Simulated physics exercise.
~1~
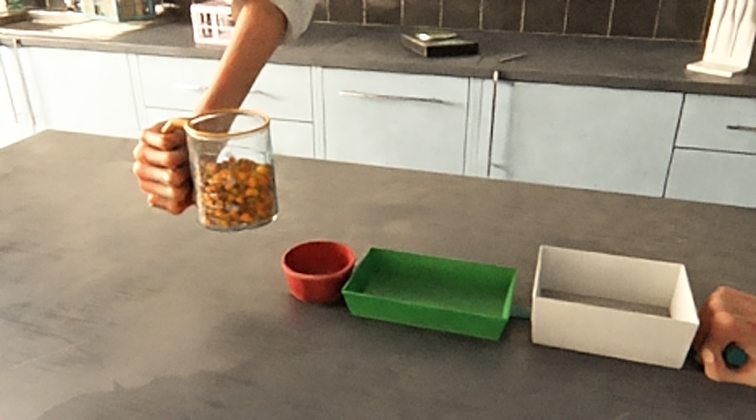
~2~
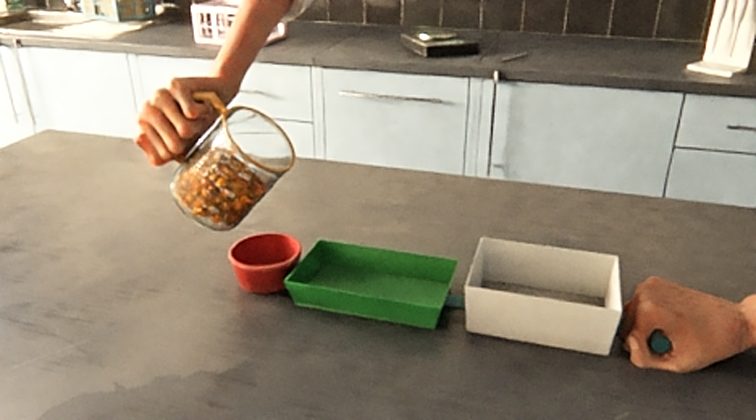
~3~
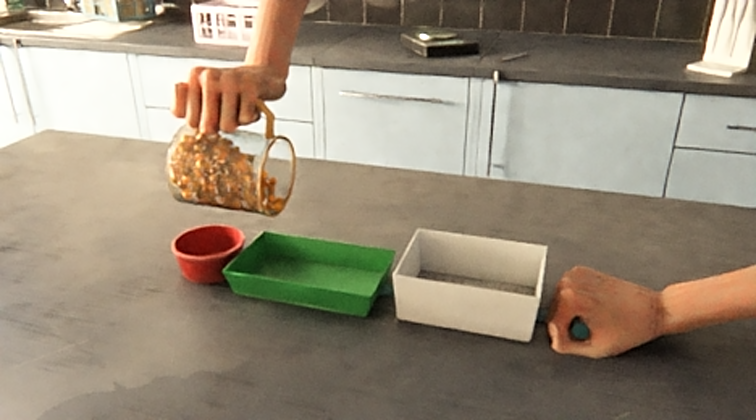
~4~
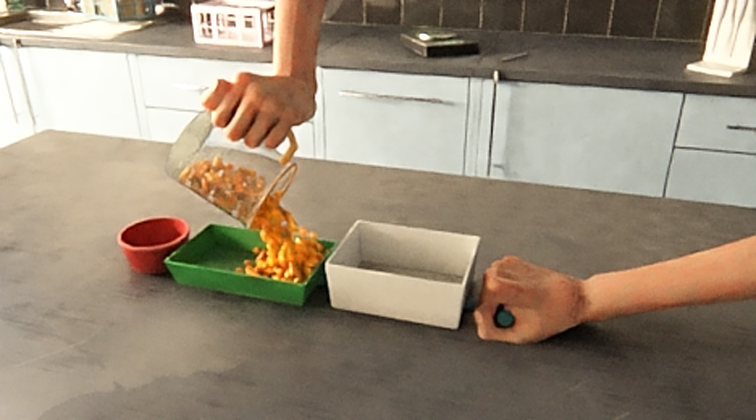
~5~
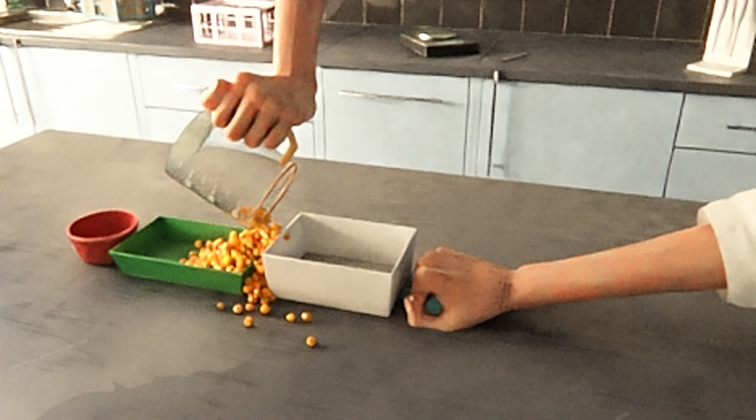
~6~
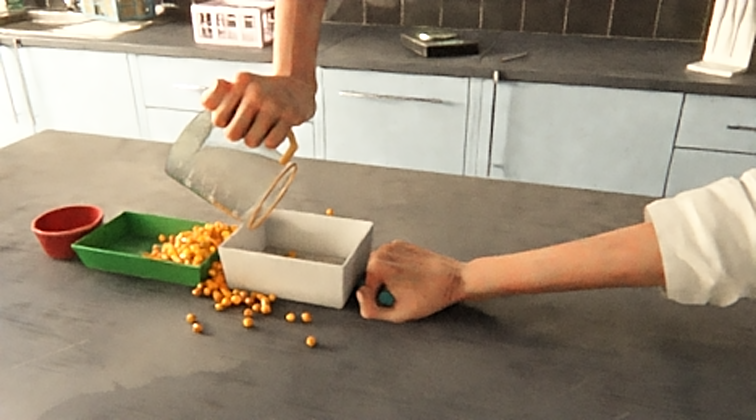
A hand tipping a jug of corn kernels over dishes sliding left, filling part of a green tin and scattering some outside.
